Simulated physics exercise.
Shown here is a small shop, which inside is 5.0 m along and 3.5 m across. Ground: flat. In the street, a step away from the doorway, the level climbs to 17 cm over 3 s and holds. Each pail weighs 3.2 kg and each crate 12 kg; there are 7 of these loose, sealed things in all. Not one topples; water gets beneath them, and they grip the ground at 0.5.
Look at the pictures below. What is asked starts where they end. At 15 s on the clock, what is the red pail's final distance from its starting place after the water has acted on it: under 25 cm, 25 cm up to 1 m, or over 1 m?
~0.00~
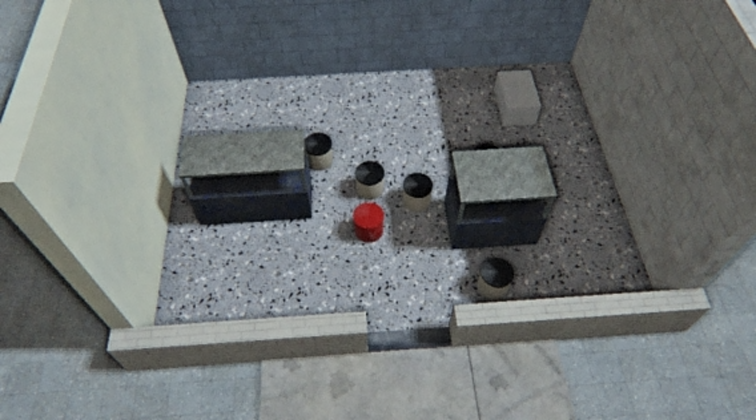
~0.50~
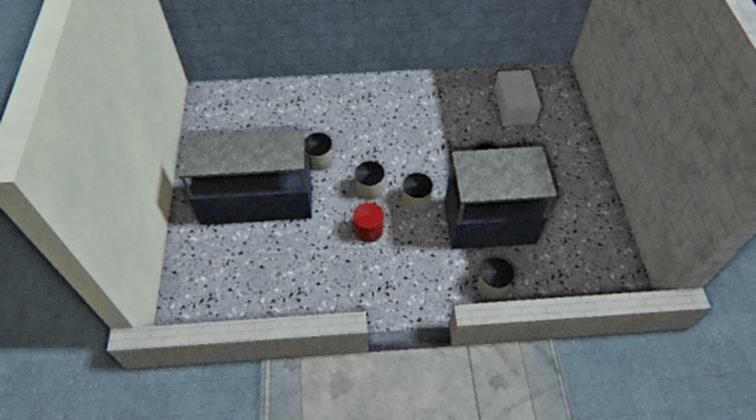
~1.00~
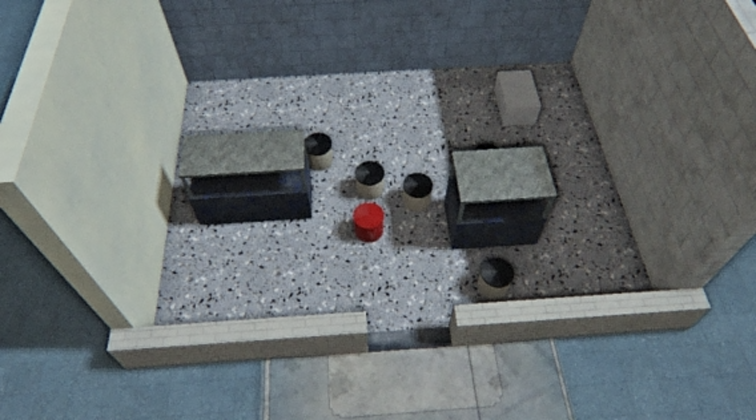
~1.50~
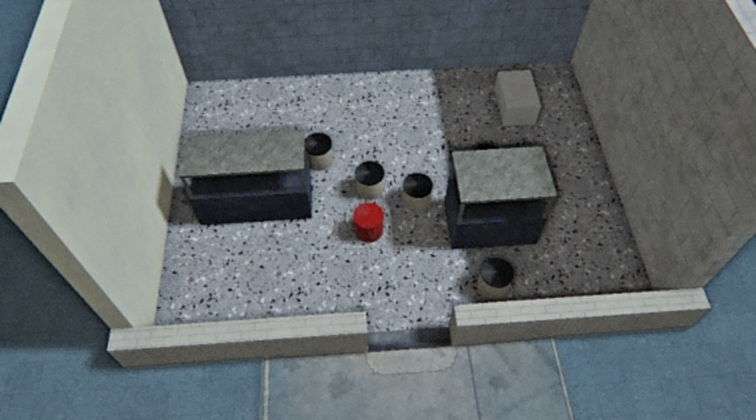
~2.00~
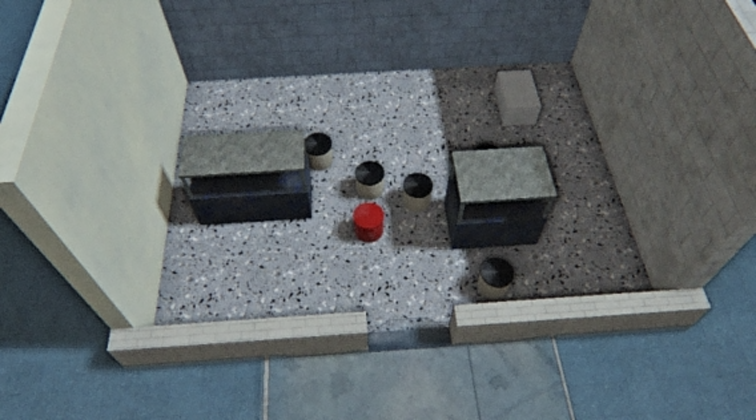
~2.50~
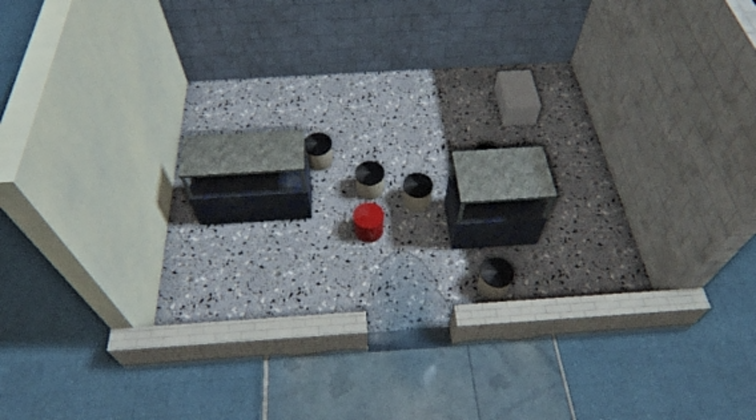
I expect it ends up well away.
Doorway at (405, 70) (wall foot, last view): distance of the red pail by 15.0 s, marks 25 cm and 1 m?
With that change, the red pail is swept well off.
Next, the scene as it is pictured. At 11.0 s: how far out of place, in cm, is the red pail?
Roughly 150 centimetres by that point.
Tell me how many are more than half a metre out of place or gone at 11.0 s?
I make it 4.
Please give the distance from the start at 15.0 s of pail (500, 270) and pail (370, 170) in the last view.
Net displacement, in order: 30 cm; 120 cm.
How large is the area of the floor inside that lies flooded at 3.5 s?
At that time the wet patch spans about 2.5 m2.
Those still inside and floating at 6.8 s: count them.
At that point I count 1.
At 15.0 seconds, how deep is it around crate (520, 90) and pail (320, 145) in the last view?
I'd put it at 7 cm and 7 cm respectively.
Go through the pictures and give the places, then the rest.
The first picture shows the red pail at (369, 215), on the bottom; water covers 0.0 m2; 0 of 7 have shifted.
The second picture shows the red pail at (369, 215), on the bottom; water covers 0.0 m2; 0 of 7 have shifted.
The third picture shows the red pail at (369, 215) rests on the ground; 0.0 m2 under water; 0 of 7 have shifted.
The fourth picture shows the red pail at (369, 215) rests on the ground; water covers 0.0 m2; 0 of 7 have shifted.
The fifth picture shows the red pail at (369, 215) rests on the ground; 0.0 m2 under water; 0 of 7 have shifted.
The sixth picture shows the red pail at (369, 215), on the bottom; 0.5 m2 under water; 0 of 7 have shifted.
After 3.5 s the red pail is near (363, 201), 0.2 m from its start, aground; 0 afloat.
After 6.8 s the red pail is near (297, 126), 1.5 m from its start, aground; 1 afloat.
After 11.0 s the red pail is near (291, 121), 1.6 m from its start, aground; 3 afloat.
After 15.0 s the red pail is near (217, 82), 2.6 m from its start, afloat; 7 afloat.
